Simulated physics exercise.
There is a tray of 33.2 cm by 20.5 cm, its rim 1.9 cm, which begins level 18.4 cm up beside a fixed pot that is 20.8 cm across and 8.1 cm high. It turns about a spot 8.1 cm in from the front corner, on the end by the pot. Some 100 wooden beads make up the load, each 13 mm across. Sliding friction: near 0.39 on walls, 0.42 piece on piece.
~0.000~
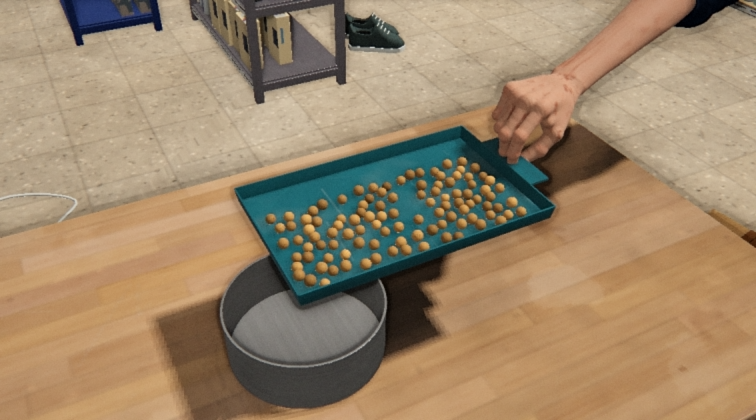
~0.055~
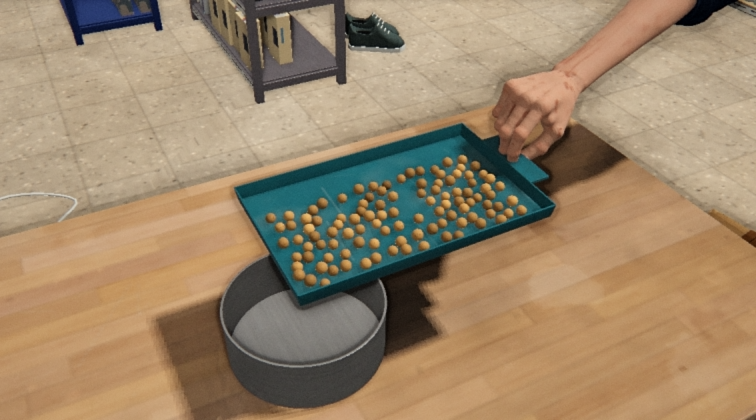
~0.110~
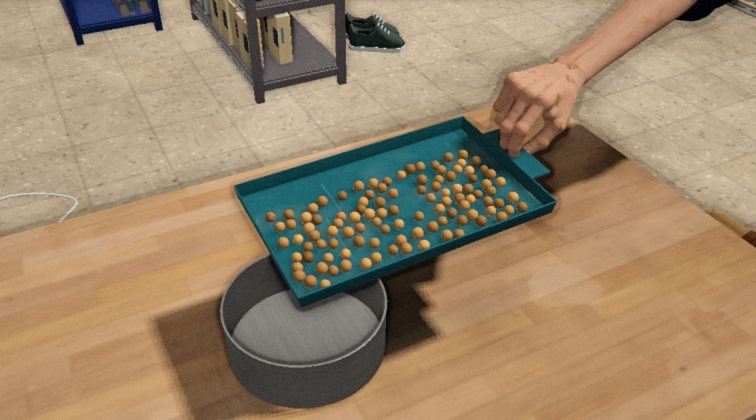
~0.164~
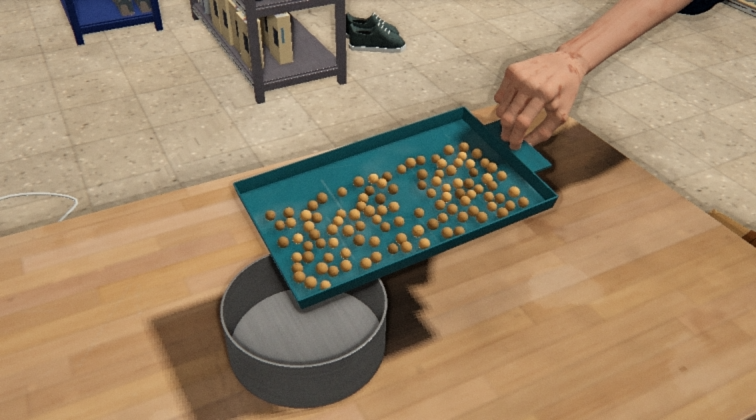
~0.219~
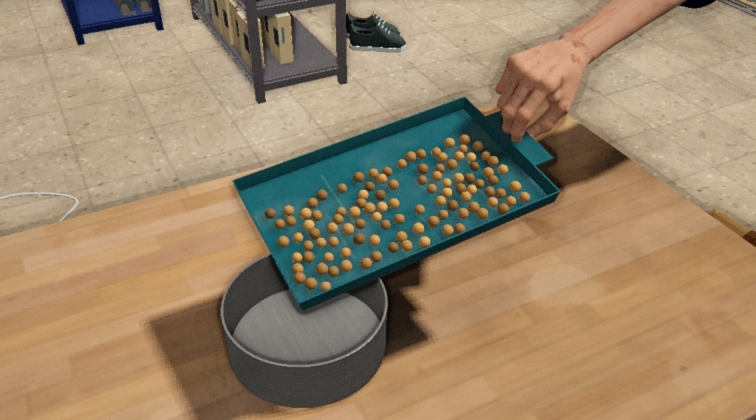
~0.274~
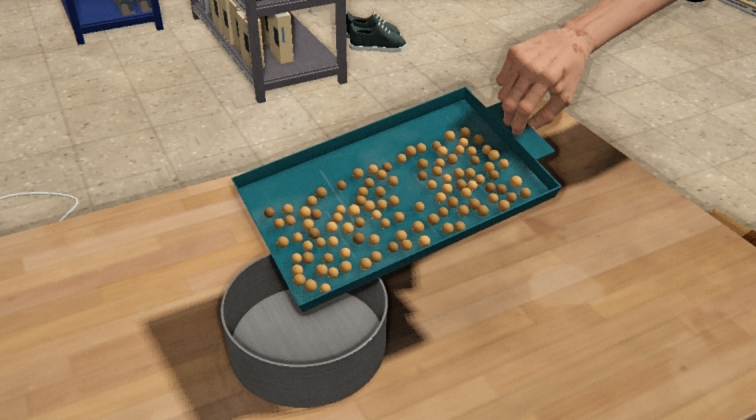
At first, a teal tray scattered with small round wooden beads sits nearly level above a wooden table, its left end over a grey pot and a hand at its right end. The hand then raises that end slightly, tilting the tray toward the pot, while the beads barely shift.
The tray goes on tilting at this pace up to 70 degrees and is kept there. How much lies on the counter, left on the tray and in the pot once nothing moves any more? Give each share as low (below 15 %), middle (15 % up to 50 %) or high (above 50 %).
Counter - low, left on the tray - high, pot - low.
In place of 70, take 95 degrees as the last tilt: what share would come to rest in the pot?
Pot share: About 40 per cent.
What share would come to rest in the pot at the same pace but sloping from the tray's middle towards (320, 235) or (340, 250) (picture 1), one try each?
0 and 0 %.
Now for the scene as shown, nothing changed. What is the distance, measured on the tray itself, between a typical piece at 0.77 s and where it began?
About 6 cm.
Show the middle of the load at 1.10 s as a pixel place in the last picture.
Estimated centre of load: Around (362, 247).
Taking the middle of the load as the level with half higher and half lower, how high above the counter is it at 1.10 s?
Some 22 cm.
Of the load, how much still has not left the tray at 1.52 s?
About 100 per cent.
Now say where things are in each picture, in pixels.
The first frame shows tray tilt 0 degrees, front corners at (300, 293) and (552, 205); middle of the pieces at (393, 214); pot at (304, 302).
The second frame shows tray tilt 1 degrees, front corners at (300, 293) and (553, 204); middle of the pieces at (393, 213).
The third frame shows tray tilt 3 degrees, front corners at (300, 295) and (554, 200); middle of the pieces at (394, 210).
The fourth frame shows tray tilt 6 degrees, front corners at (300, 298) and (555, 196), lowest corner left front; middle of the pieces at (394, 207).
The fifth frame shows tray tilt 9 degrees, front corners at (301, 300) and (556, 190), lowest corner left front; middle of the pieces at (394, 204).
The sixth frame shows tray tilt 12 degrees, front corners at (301, 302) and (558, 186), lowest corner left front; middle of the pieces at (394, 201); pot at (305, 301). The tray's pace is about 55 degrees a second.
After 0.77 s, tilt 40 degrees; the tray holds 100 %, the pot 0 %.
After 1.10 s, tilt 58 degrees; the tray holds 100 %, the pot 0 %.
After 1.52 s, tilt 70 degrees; the tray holds 100 %, the pot 0 %.
By 1.8 s all is still; counter 0 %, tray 100 %, pot 0 %.
